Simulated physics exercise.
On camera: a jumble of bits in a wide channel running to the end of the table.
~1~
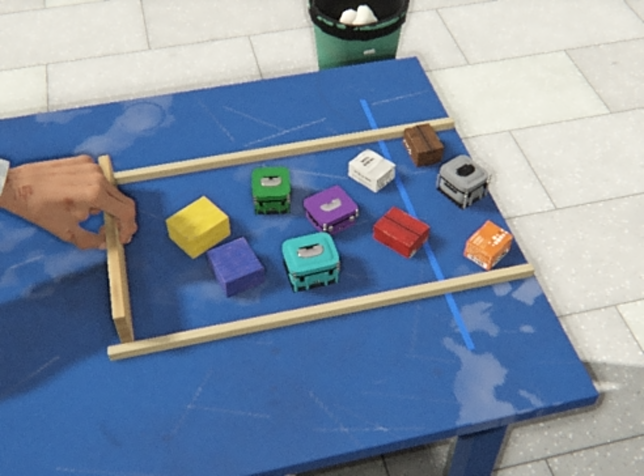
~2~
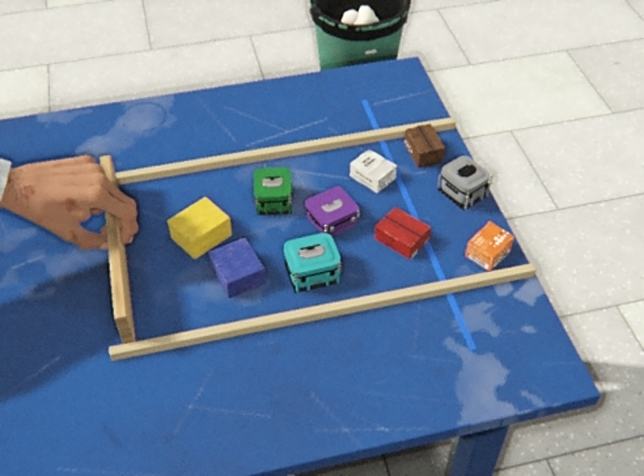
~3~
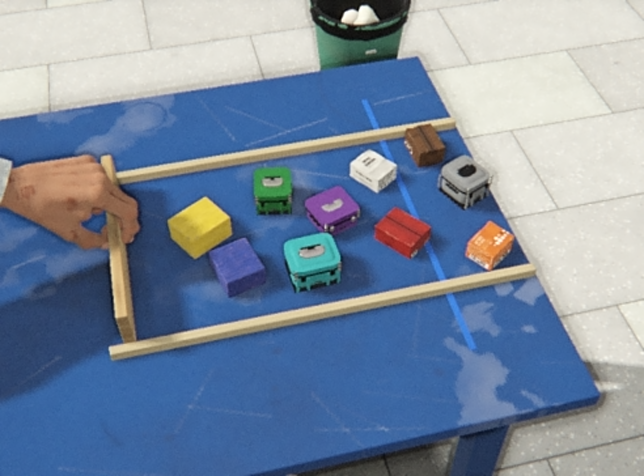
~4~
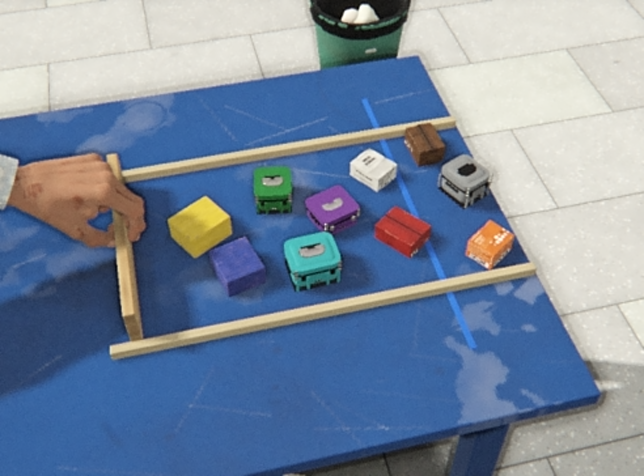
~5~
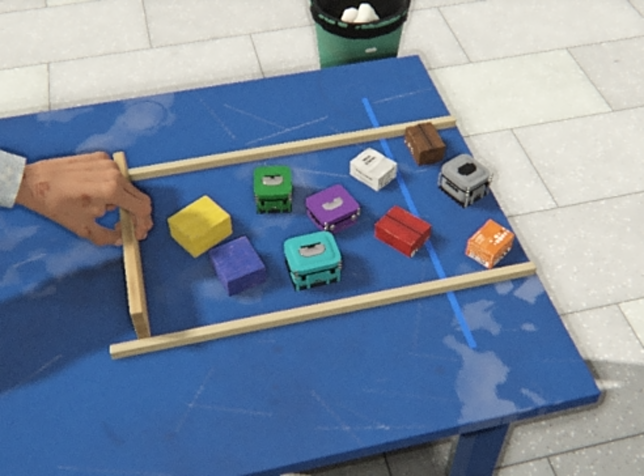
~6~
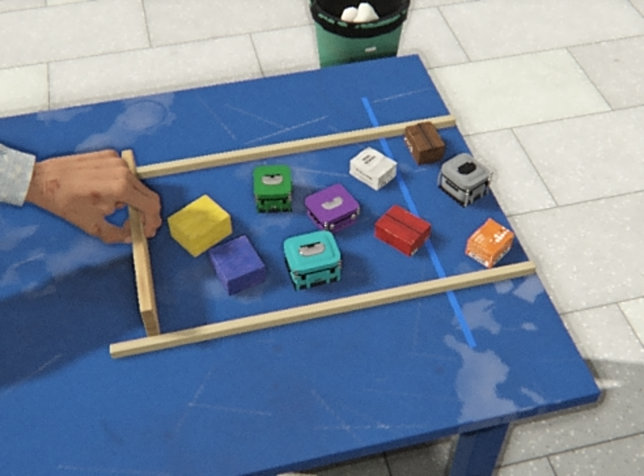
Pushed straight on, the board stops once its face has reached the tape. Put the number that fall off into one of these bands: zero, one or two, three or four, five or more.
That is three or four.
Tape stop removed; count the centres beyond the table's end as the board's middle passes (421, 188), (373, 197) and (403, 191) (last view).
4; 0; 3.
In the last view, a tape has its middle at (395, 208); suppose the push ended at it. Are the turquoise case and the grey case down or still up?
Turquoise case still up; grey case down.
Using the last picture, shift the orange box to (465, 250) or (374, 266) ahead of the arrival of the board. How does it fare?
Taking them in order, it drops away and then it drops away.
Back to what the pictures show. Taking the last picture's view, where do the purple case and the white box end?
Final centres, in order: Near (474, 186), near (442, 154).
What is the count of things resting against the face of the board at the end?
The count in contact is 3.
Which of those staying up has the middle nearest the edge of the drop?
That's the brown box.
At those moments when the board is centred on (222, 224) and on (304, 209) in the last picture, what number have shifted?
First 3, then 6.
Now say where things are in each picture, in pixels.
Grey case (463, 182); orange box (489, 246); brown box (423, 145); board (115, 245); tape (410, 207), in the first picture.
Orange box (490, 246); board (117, 245), in the second picture.
Brown box (425, 145); red box (403, 233), in the third picture.
Grey case (465, 181); turquoise case (312, 261), in the fourth picture.
Orange box (491, 244); yellow block (200, 226), in the fifth picture.
Grey case (465, 179); orange box (490, 243); brown box (425, 143); board (140, 239); tape (411, 205), in the sixth picture.
Soon after, none off yet; grey case at rest near (465, 179); orange box at rest near (490, 243); brown box at rest near (425, 143).
In the end, the number that fall off is three or four; gone, red box, orange box and grey case.
